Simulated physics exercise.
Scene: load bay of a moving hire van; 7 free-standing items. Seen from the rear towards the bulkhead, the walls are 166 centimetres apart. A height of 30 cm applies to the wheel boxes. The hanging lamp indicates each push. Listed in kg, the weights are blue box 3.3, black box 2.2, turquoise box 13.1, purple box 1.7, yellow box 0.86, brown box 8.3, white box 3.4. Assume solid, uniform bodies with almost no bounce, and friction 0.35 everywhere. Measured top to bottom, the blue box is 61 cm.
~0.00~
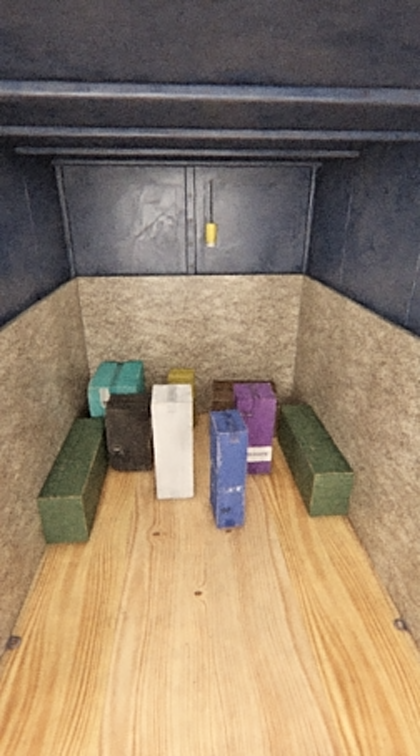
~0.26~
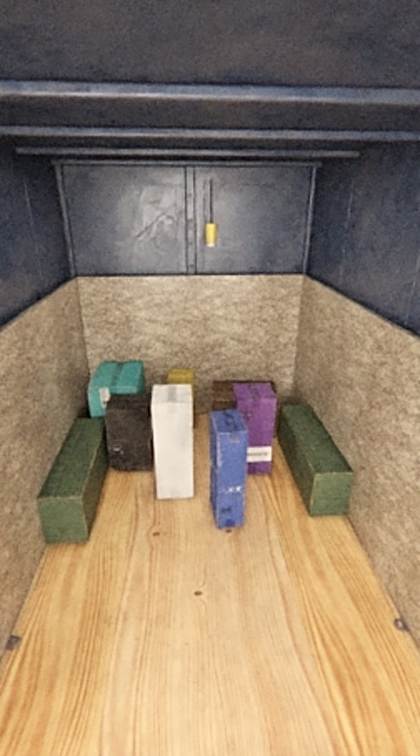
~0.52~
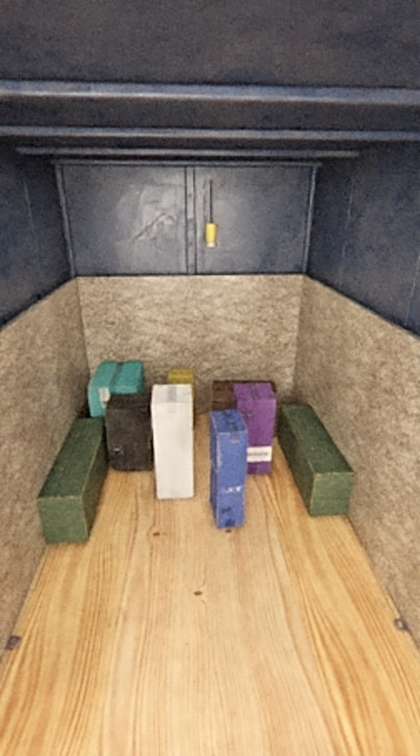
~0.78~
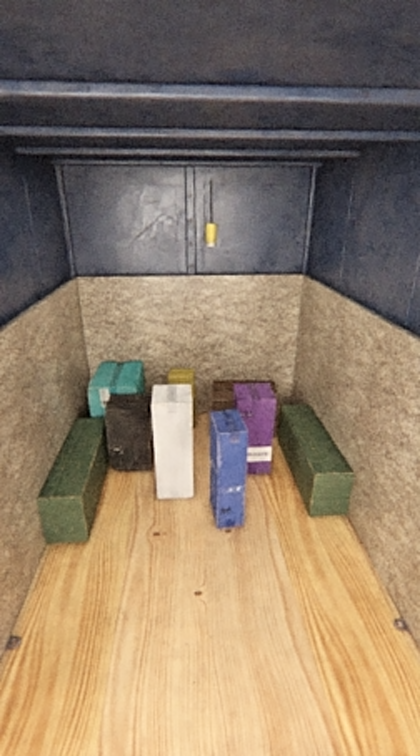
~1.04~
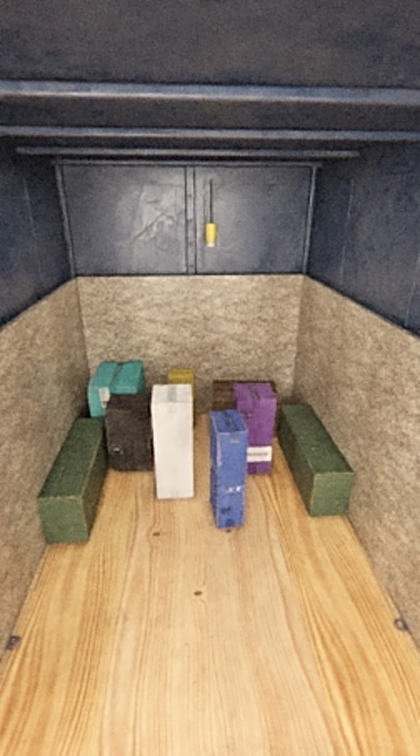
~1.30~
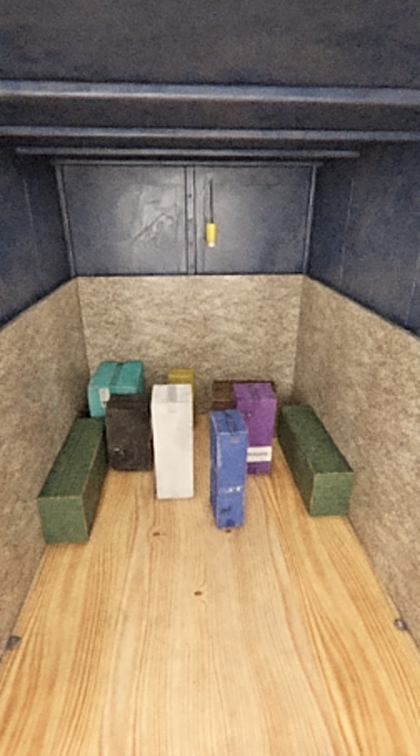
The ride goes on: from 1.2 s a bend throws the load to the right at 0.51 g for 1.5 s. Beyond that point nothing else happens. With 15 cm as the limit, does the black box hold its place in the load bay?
Moves too far.
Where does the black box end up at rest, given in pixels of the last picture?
Rest point: Near (226, 430).
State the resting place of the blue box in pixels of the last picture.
Around (277, 471).
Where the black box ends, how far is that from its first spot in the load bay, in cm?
Start to finish, roughly 64 cm.
After 1.70 s, load feels 0.51 g right; black box moved 7 cm near (142, 432); blue box 20° off upright; white box 6° off upright.
After 1.90 s, load feels 0.51 g right; black box moved 20 cm near (162, 431); blue box 52° off upright; white box 29° off upright.
After 2.10 s, load feels 0.51 g right; black box moved 40 cm near (191, 430); blue box 52° off upright; white box 33° off upright.
In the end (3.3 s), toppled in the load bay, blue box; not toppled but over 15 cm from the start, black box, turquoise box, yellow box, brown box and white box; the last one under 15 cm from the start. In the last view, black box near (226, 430).
